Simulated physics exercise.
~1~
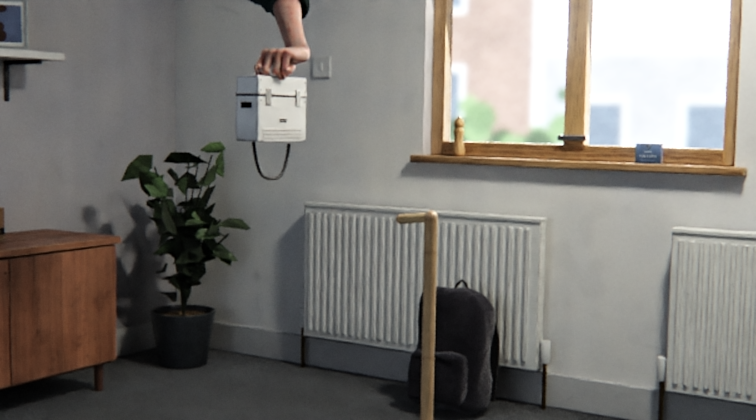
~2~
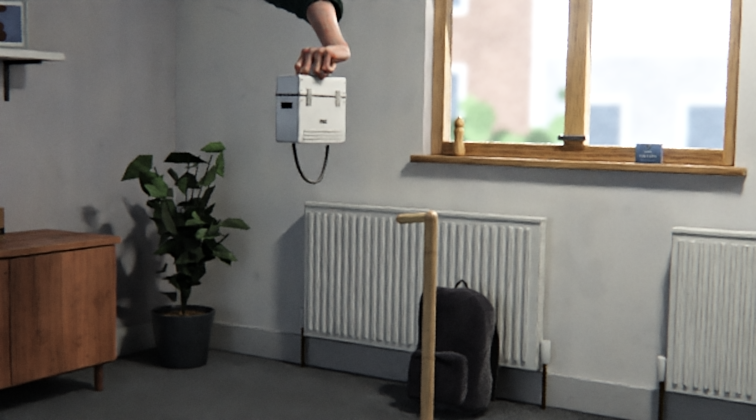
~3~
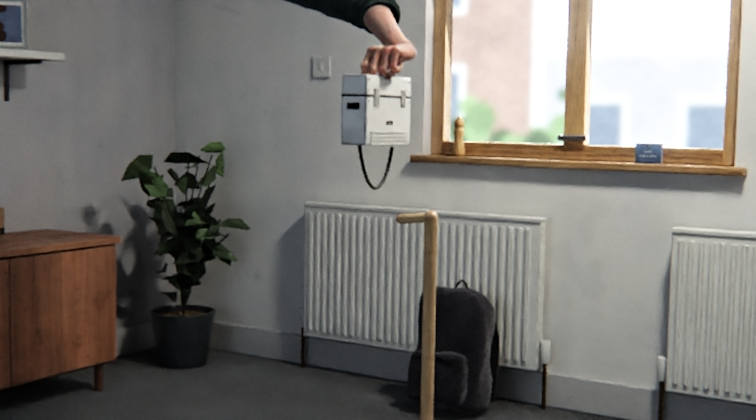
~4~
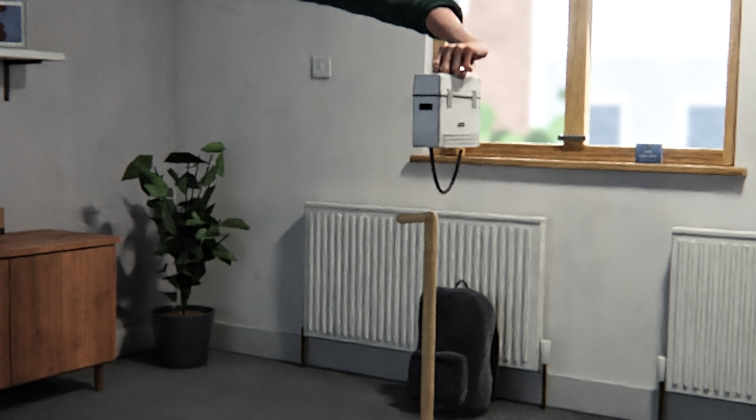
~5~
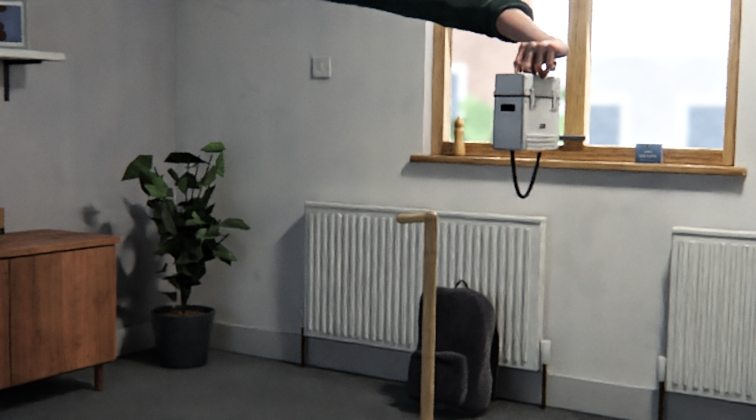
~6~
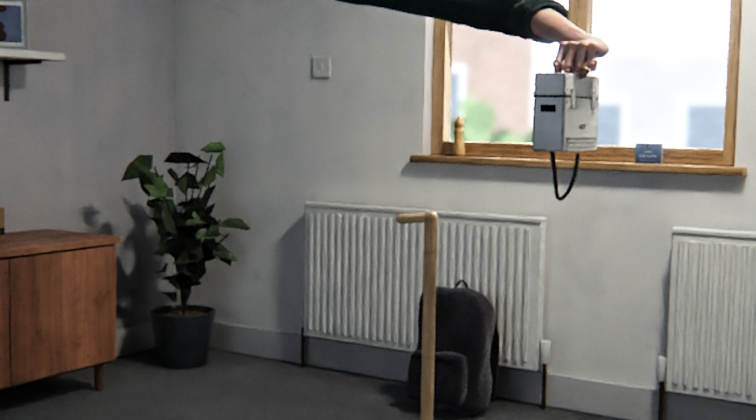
A white case with a dark loop of lead dangling beneath it is carried rightward by a hand gripping its top, passing above a wooden post with a hooked end. The loop clears the post without touching, and the case ends up held in front of the window.
